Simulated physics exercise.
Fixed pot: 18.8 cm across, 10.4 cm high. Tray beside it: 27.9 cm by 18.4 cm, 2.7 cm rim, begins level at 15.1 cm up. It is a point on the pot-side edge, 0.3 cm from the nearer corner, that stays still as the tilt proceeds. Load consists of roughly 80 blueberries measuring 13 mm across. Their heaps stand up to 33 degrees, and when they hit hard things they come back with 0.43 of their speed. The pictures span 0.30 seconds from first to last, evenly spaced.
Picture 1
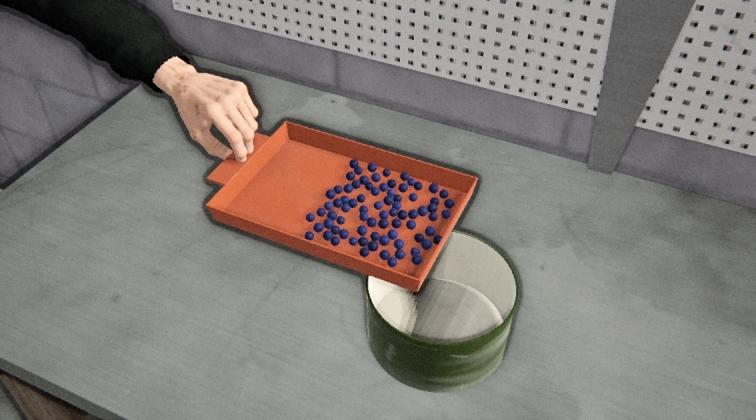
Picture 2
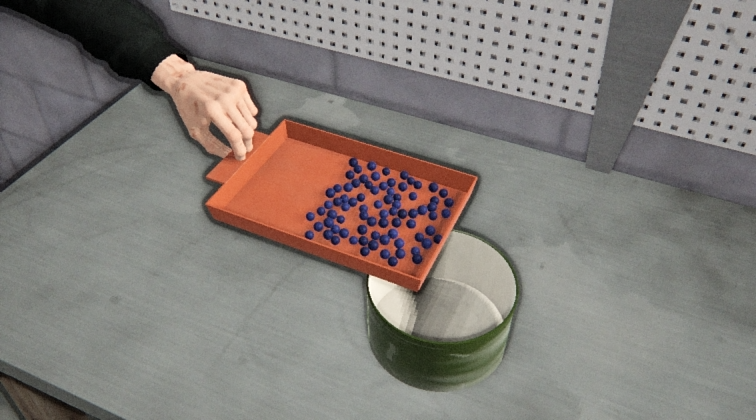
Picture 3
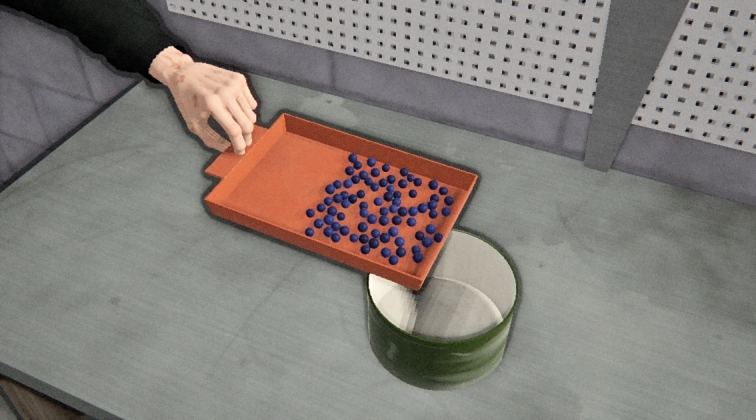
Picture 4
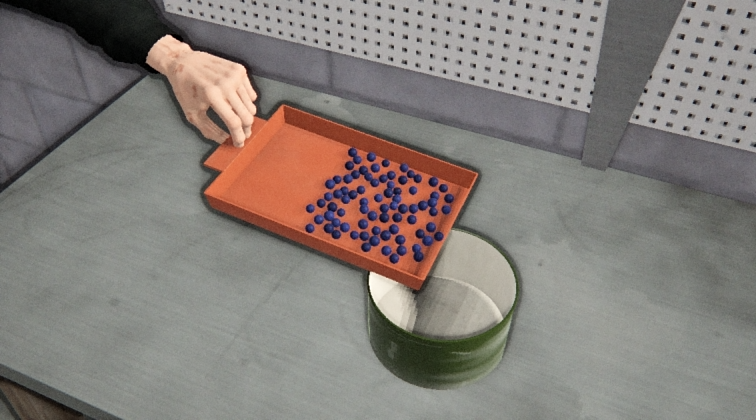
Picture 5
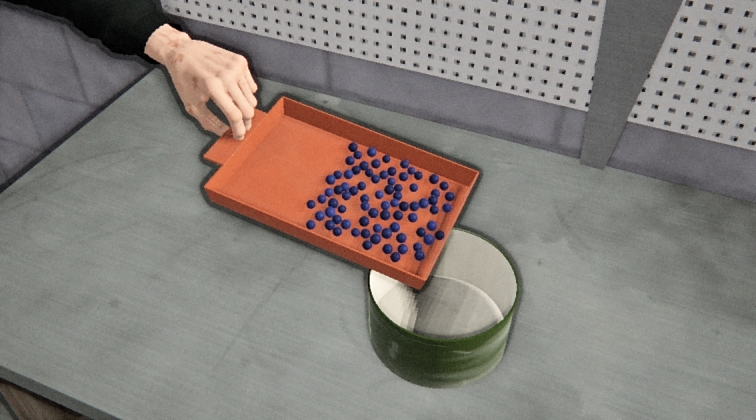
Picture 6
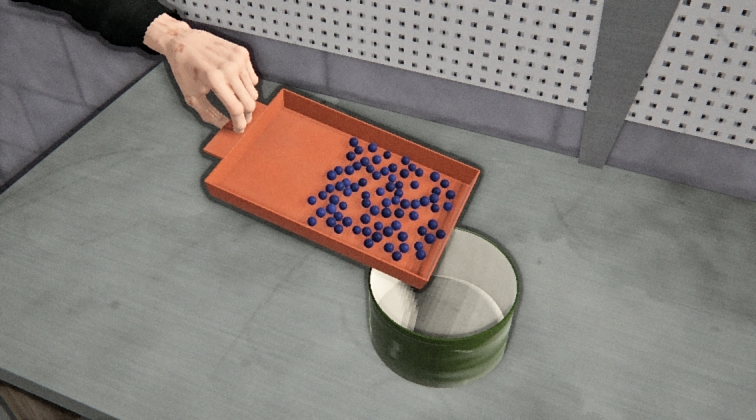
To begin with, a hand grips the handle of an orange tray of small dark blue balls, its right corner above a green pot on a gray tabletop. The hand then slowly raises the tray's far side, tilting it slightly toward the viewer's right, while the balls barely shift and the pot stays still.
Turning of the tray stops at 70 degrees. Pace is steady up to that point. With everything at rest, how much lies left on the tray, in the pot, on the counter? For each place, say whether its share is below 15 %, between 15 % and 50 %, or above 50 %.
Tray: Above 50 %; pot: Below 15 %; counter: Below 15 %.
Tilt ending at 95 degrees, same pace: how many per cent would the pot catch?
Around 70 per cent, then.
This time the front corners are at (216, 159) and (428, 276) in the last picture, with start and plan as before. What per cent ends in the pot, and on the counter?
In the pot: 0 per cent; on the counter: 0 per cent.
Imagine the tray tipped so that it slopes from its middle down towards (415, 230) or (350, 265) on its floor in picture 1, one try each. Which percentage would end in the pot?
First try: About 0 percent; second try: About 0 percent.
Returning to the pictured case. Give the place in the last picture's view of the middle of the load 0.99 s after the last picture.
Roughly (436, 217).
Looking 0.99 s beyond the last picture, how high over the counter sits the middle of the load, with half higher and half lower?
Around 22 cm up.
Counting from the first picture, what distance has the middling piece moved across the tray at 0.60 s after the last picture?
About 6 cm.
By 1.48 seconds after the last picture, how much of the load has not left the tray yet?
It works out to near 100 per cent of the load.
Then, 0.60 s after the last picture, tilt 39 degrees; the tray holds 100 %, the pot 0 %.
Then, 0.99 s after the last picture, tilt 57 degrees; the tray holds 100 %, the pot 0 %.
Then, 1.48 s after the last picture, tilt 70 degrees; the tray holds 100 %, the pot 0 %.
In the end, tray 100 %, pot 0 %, counter 0 %.
